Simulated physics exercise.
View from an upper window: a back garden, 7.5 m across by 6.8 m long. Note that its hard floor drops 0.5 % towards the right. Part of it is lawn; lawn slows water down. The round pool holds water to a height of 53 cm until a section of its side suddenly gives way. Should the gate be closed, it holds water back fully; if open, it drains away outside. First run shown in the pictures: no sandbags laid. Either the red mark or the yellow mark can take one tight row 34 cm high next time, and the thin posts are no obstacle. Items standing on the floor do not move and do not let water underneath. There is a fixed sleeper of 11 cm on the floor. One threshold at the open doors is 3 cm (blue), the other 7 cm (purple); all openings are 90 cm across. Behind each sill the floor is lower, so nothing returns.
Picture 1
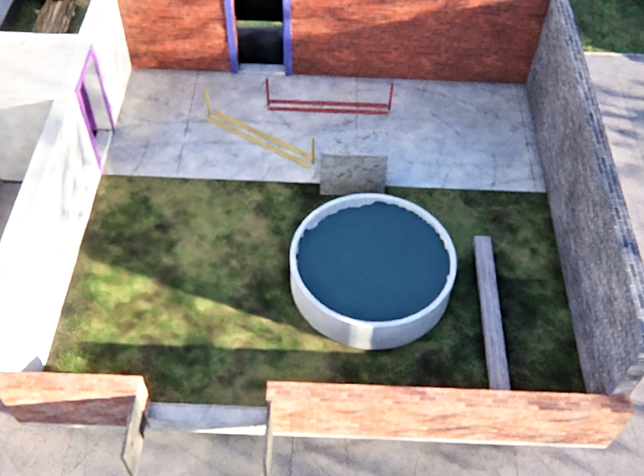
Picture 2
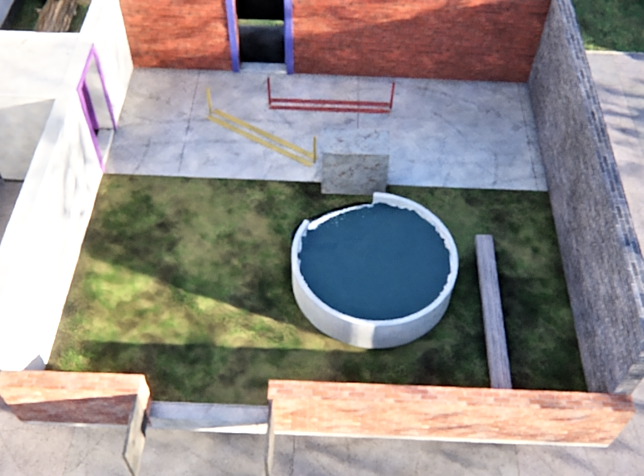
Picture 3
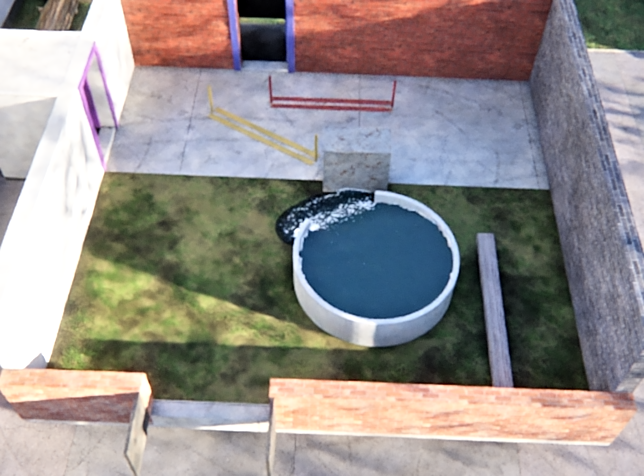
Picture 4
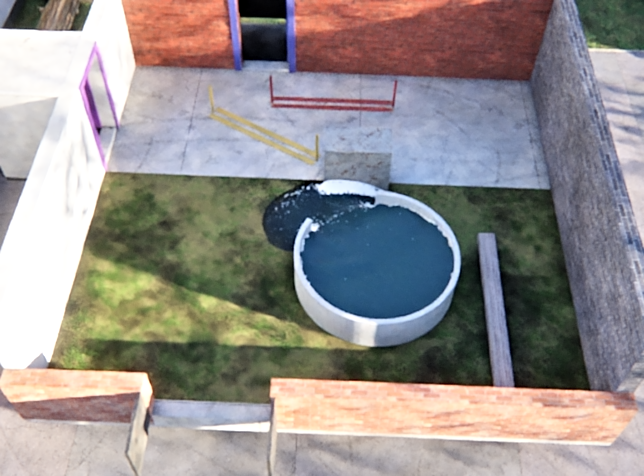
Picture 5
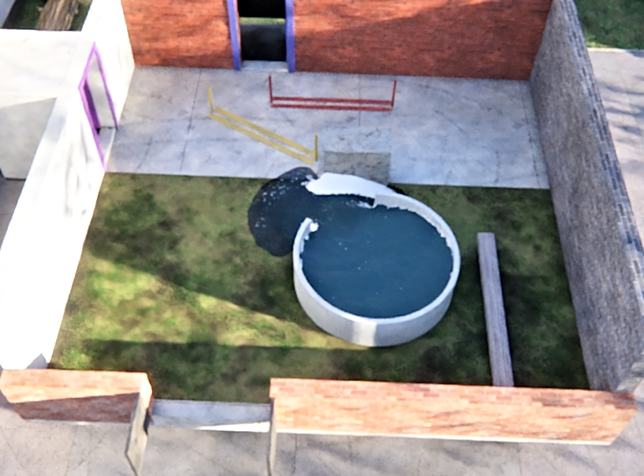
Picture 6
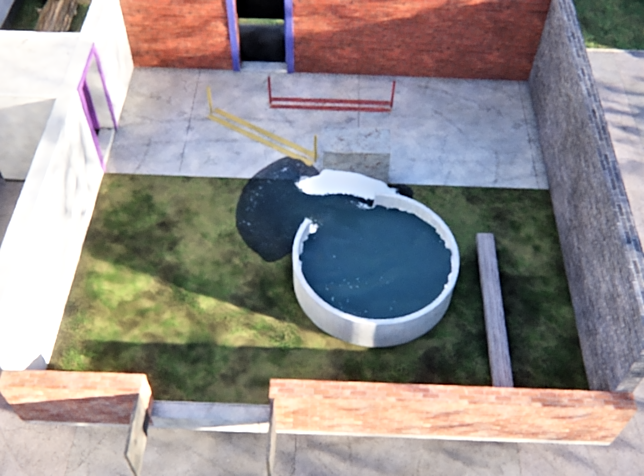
A walled back garden, part patchy green lawn and part pale paving, is seen from above through a steady, nearly motionless camera. A round white pool of dark blue water stands on the grass, with a grey block behind it, a long grey beam to its right, and yellow and red rails on the paving. The pool's far rim breaks open, and water foams out behind it, spreading leftward across the grass in a dark, widening patch.
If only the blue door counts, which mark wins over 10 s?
The yellow mark.
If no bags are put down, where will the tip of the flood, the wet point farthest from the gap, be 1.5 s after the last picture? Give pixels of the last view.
You'll find it close to (157, 91) in the last picture.
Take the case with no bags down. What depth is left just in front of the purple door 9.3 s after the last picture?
About 4.0 cm deep.
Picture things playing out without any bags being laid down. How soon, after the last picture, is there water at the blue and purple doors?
Front arrival - blue: 1.4 seconds; purple: 1.6 seconds.
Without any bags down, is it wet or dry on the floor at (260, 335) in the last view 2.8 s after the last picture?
Bone dry.
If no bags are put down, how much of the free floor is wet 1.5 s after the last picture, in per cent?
Wet share: Near 35 %.
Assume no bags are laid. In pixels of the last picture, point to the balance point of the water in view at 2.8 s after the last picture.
I'd put it around (307, 215).
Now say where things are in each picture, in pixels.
In the first frame, still water, 53 cm deep, in the round pool at (373, 259).
In the second frame, water pours out on the round pool's far side and has run 0.7 m, to a hidden place; typically 7 cm deep outside, 53 cm at the round pool's back.
In the third frame, water pours out on the round pool's far side and has run 0.9 m, to a hidden place; typically 9 cm deep outside, 53 cm at the round pool's back.
In the fourth frame, water pours out on the round pool's far side and has run 1.1 m, to (270, 213); typically 9 cm deep outside, 53 cm at the round pool's back.
In the fifth frame, water pours out on the round pool's far side and has run 1.4 m, to (260, 196); typically 7 cm deep outside, 53 cm at the round pool's back.
In the sixth frame, water pours out on the round pool's far side and has run 1.7 m, to (258, 177); typically 6 cm deep outside, 52 cm at the round pool's back.
Then, 0.7 s after the last picture water covers 15 % of the floor and is deepest (40 cm) near (340, 194) in the run without bags; in at the blue door, 0 L with no bags, 0 L with the row on red, 0 L on yellow.
Then, 1.5 s after the last picture water covers 35 % of the floor and is deepest (32 cm) near (340, 202) in the run without bags; in at the blue door, 0 L with no bags, 0 L with the row on red, 0 L on yellow.
Then, 2.8 s after the last picture water covers 50 % of the floor and is deepest (22 cm) near (351, 203) in the run without bags; in at the blue door, 16 L with no bags, 6 L with the row on red, 0 L on yellow.
Then, 5.3 s after the last picture water covers 65 % of the floor and is deepest (14 cm) near (340, 202) in the run without bags; in at the blue door, 37 L with no bags, 16 L with the row on red, 0 L on yellow.
Then, 9.3 s after the last picture water covers 90 % of the floor and is deepest (10 cm) near (527, 92) in the run without bags; in at the blue door, 59 L with no bags, 47 L with the row on red, 2 L on yellow.
